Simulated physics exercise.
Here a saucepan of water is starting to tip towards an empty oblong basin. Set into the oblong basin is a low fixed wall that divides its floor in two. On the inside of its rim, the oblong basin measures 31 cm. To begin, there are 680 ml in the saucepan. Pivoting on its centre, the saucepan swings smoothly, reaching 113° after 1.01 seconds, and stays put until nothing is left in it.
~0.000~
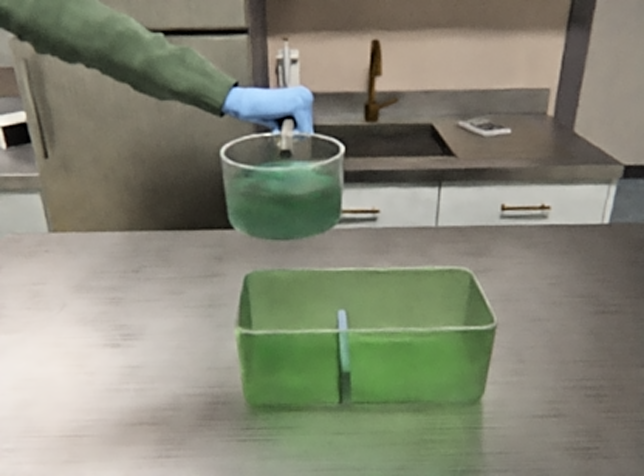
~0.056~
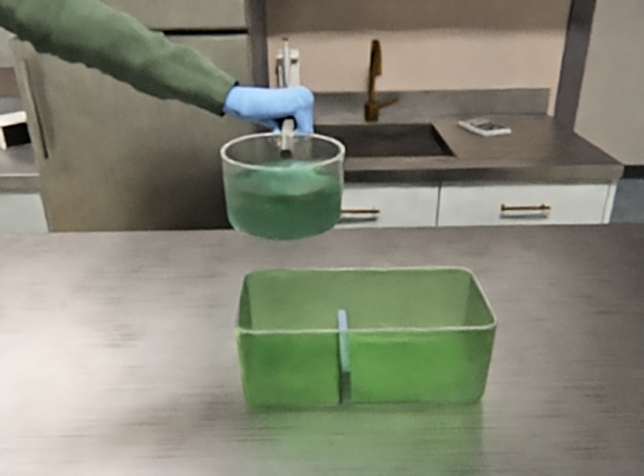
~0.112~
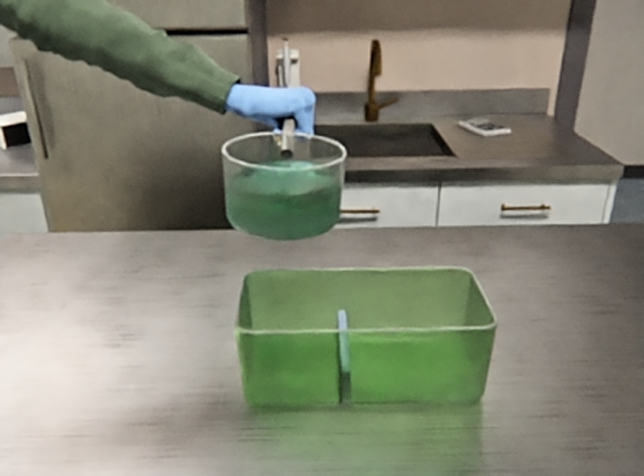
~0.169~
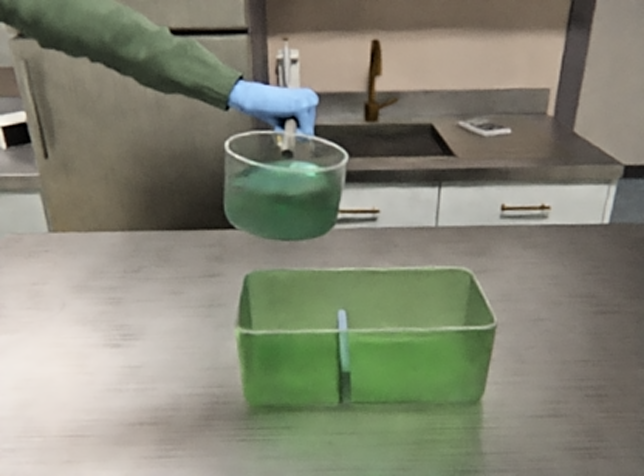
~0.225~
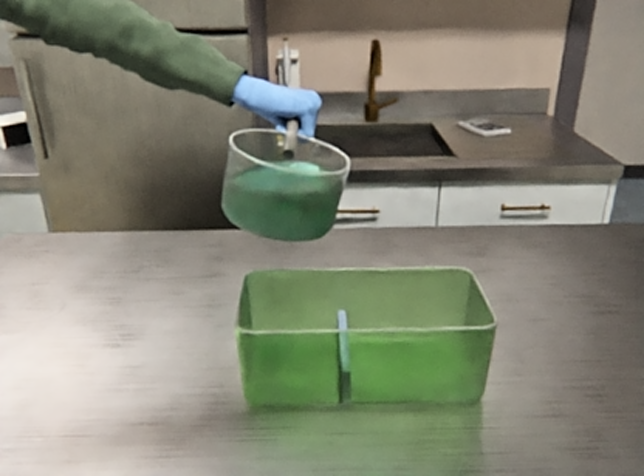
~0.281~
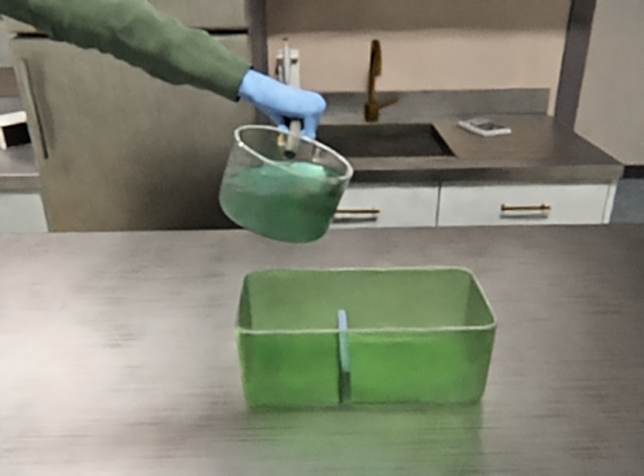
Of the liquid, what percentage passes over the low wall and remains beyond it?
The far part has about 95 per cent.
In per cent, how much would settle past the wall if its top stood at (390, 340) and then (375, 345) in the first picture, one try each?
40 then 60 %.
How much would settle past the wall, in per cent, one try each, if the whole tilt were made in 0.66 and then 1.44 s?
Near 90 in a hundred on the first go and near 95 in a hundred on the second.
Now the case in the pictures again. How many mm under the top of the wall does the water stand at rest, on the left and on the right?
Left about 48 mm, while the right is about 22 mm.
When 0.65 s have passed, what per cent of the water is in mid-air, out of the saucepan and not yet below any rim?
Around 34 in a hundred.
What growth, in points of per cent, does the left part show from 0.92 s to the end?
I'd put it at some 2 percent.
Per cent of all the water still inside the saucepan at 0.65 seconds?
Close to 58 in a hundred.
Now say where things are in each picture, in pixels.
The first frame shows tilt 0°; pouring edge (343, 150); surface from (229, 178) to (340, 176); the oblong basin's rim runs from (241, 300) to (484, 296); the wall's top is at (344, 339).
The second frame shows tilt 1°; pouring edge (343, 151); surface from (228, 179) to (340, 176).
The third frame shows tilt 3°; pouring edge (345, 153); surface from (228, 178) to (340, 177).
The fourth frame shows tilt 8°; pouring edge (347, 158); surface from (228, 178) to (341, 177).
The fifth frame shows tilt 13°; pouring edge (349, 164); surface from (228, 178) to (342, 177).
The sixth frame shows tilt 20°; pouring edge (351, 172); surface from (226, 178) to (344, 178).
By 0.65 s the tilt is 81° and 58 per cent is still to pour, 0 is left of the wall and 8 right of it.
By 0.92 s the tilt is 111° and 9 per cent is still to pour, 2 is left of the wall and 76 right of it.
By 1.20 s the tilt is 113° and 0 per cent is still to pour, 4 is left of the wall and 94 right of it.
By 1.51 s the tilt is 113° and 0 per cent is still to pour, 4 is left of the wall and 95 right of it.
At rest 4 per cent lies left of the wall, 95 right of it and 1 outside.
